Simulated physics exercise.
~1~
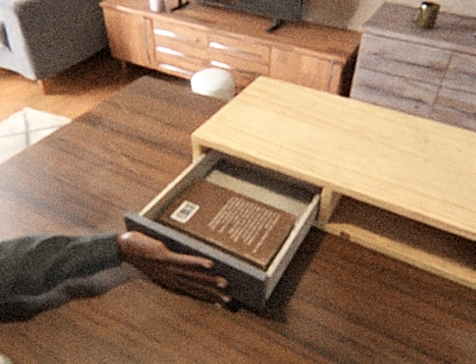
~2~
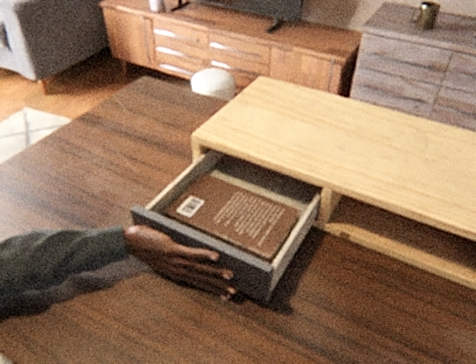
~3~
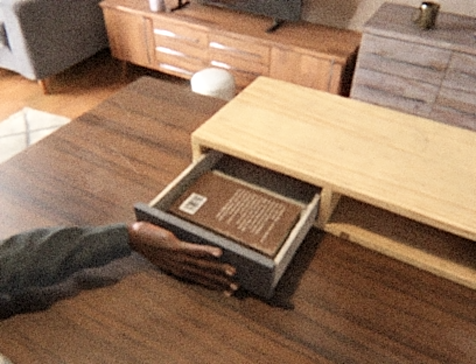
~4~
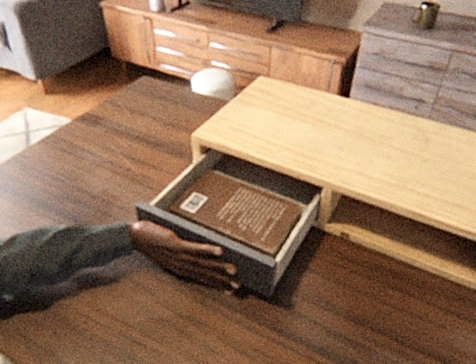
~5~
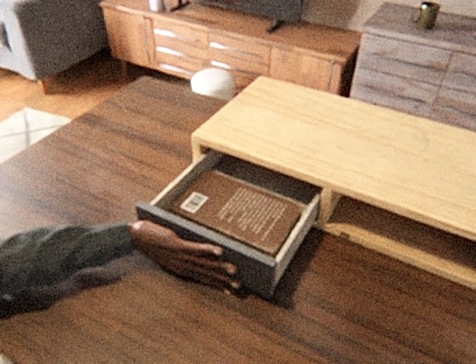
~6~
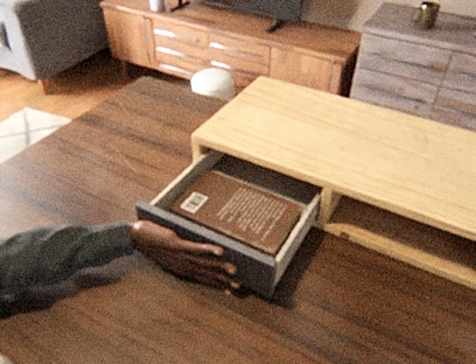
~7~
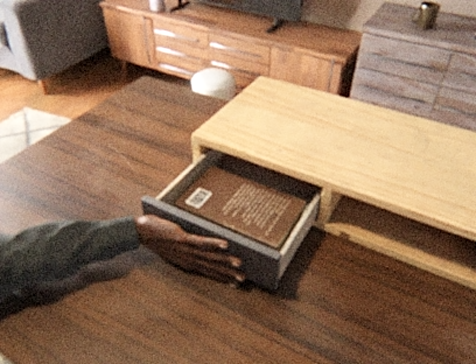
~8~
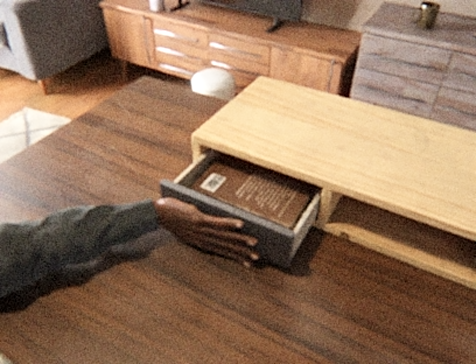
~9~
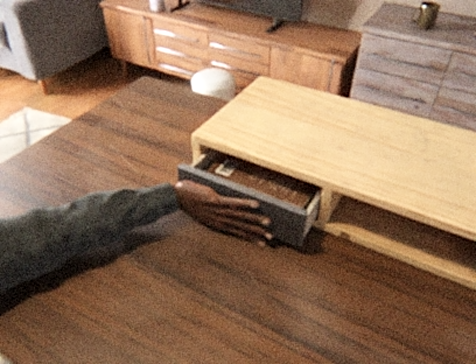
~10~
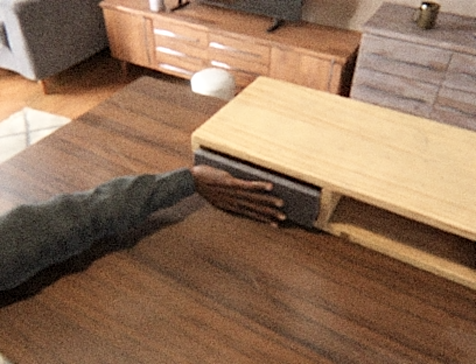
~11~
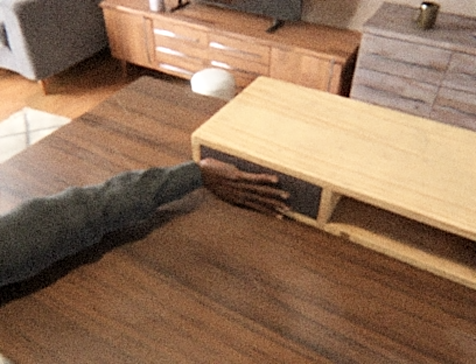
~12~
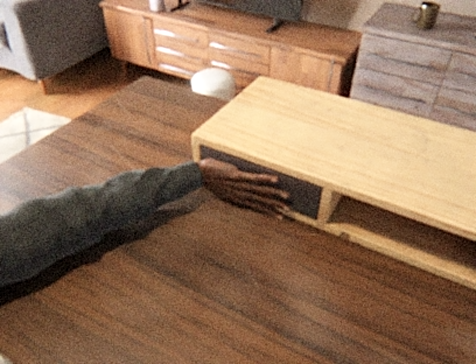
A hand in a dark sleeve held the front of an open drawer with a brown book lying inside, paused for a while, then pushed it into the pale wooden unit on the table until it shut flush, hiding the book.
